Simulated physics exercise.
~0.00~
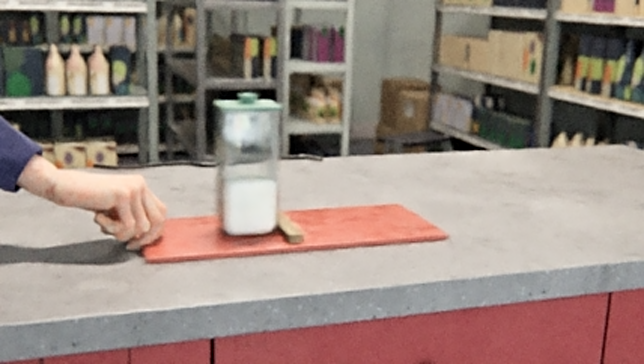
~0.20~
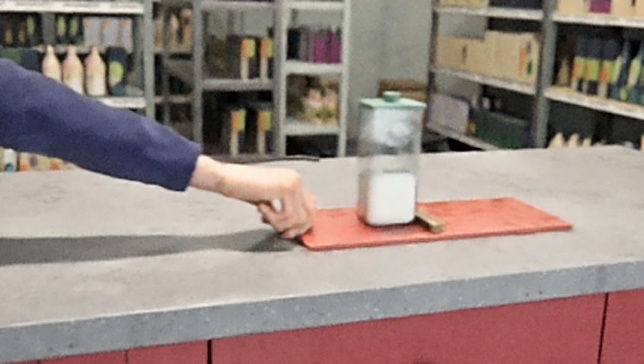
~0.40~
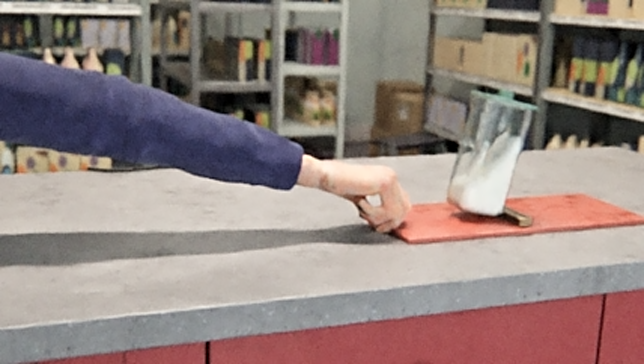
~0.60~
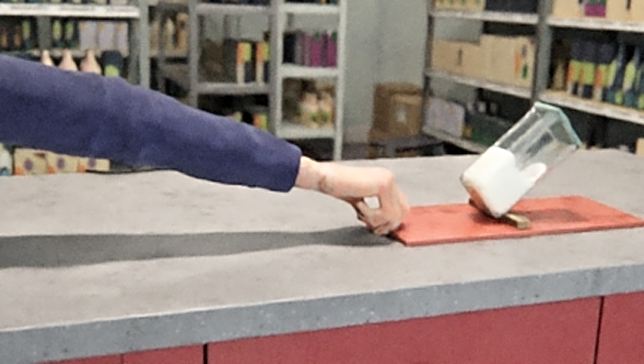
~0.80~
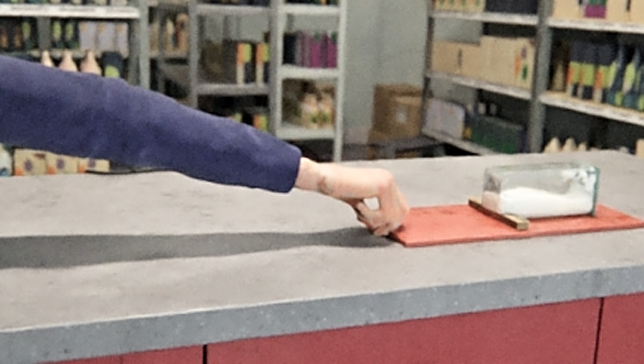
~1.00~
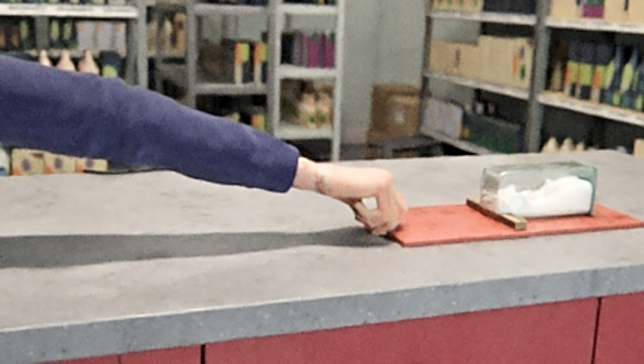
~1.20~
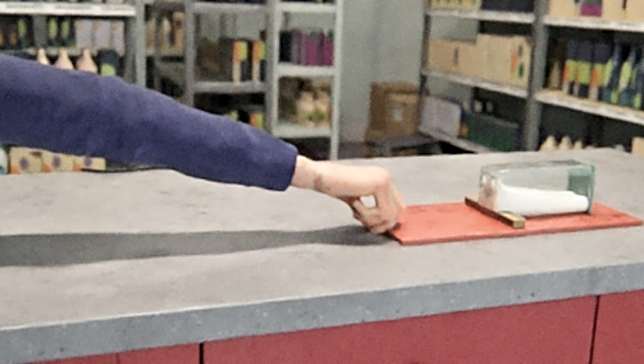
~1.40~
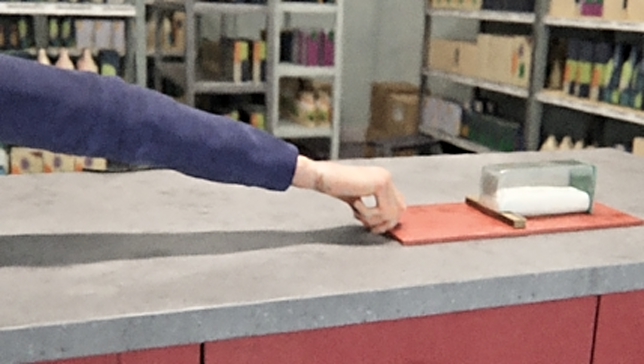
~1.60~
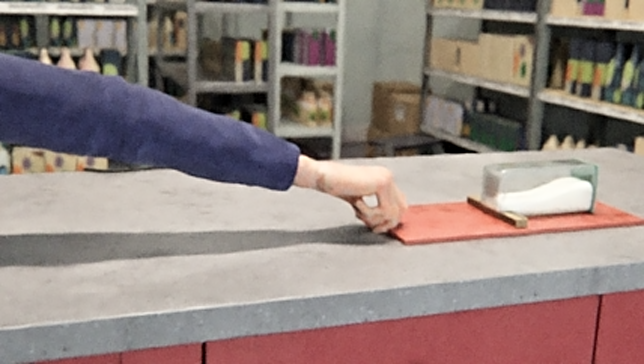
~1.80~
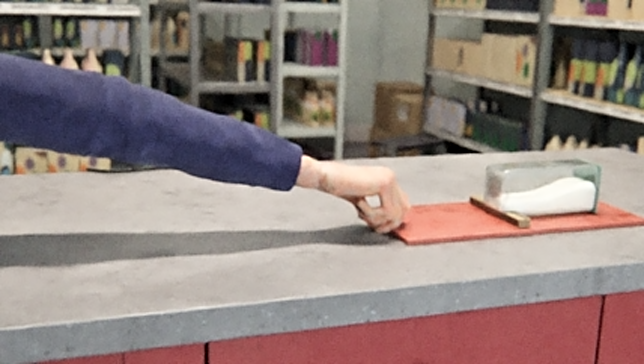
An arm in a dark blue sleeve reaches in from the left across a grey counter with red panels, seen from the front by a slightly swaying camera, with stocked shelves behind. The hand grips the end of a red board carrying a clear, green-capped canister about half full of milk, its foot against a low wooden batten. The hand slides the board to the right, then stops it. The canister tips rightward over the batten, the milk tilting inside, and falls onto its side. The milk sloshes and settles, and the closed canister stays lying on the board, still held by the hand.
